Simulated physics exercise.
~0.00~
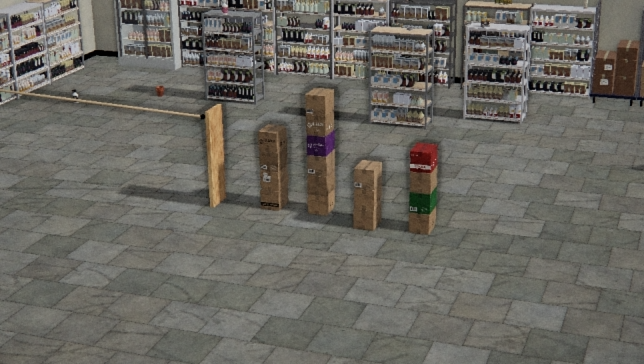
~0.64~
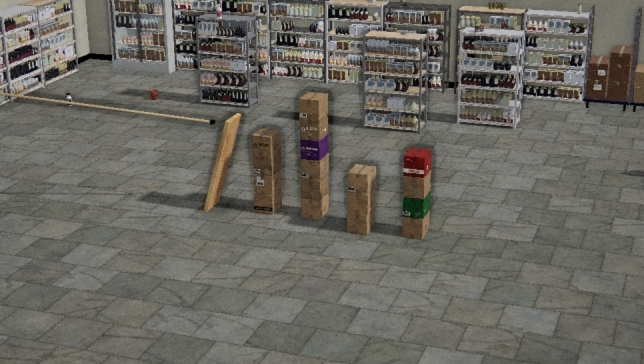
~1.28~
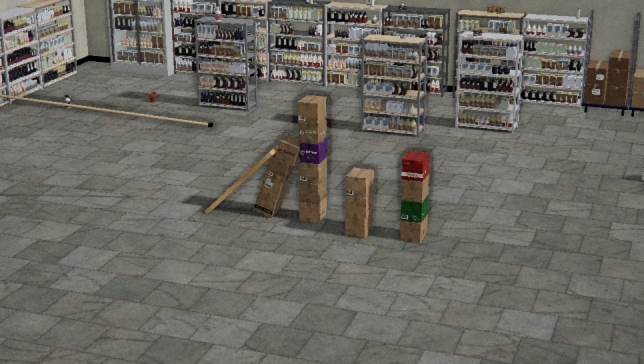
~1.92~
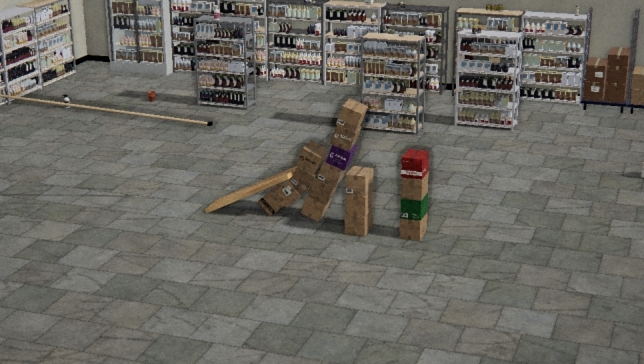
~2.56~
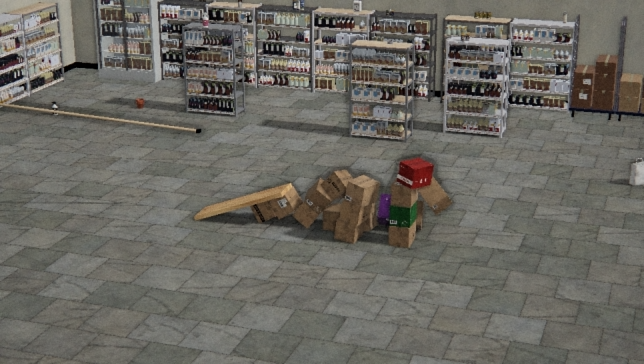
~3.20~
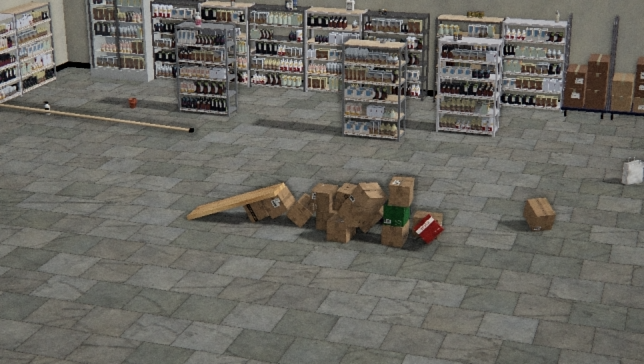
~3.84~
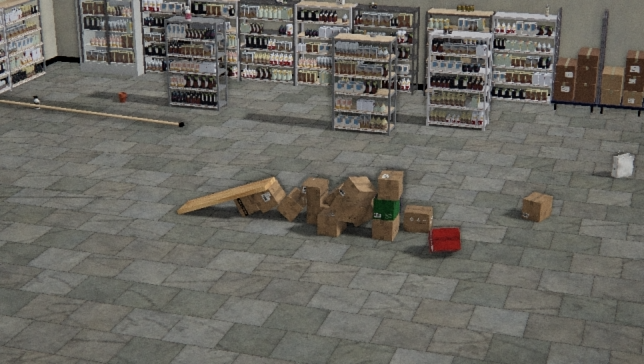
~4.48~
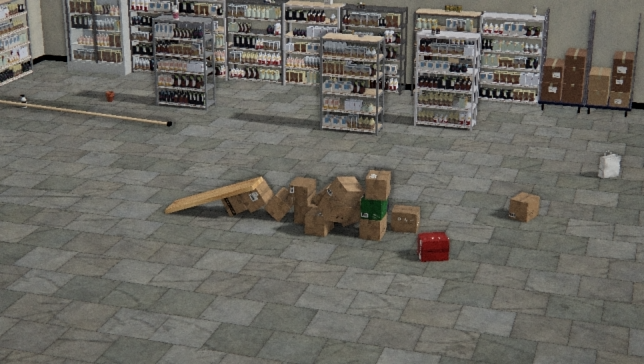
The footage shows a wooden board tipping right into a row of stacked cartons on a tiled floor, toppling the piles one after another. The red carton falls from the last pile and ends on the floor, while the green carton stays in place beside the heap.
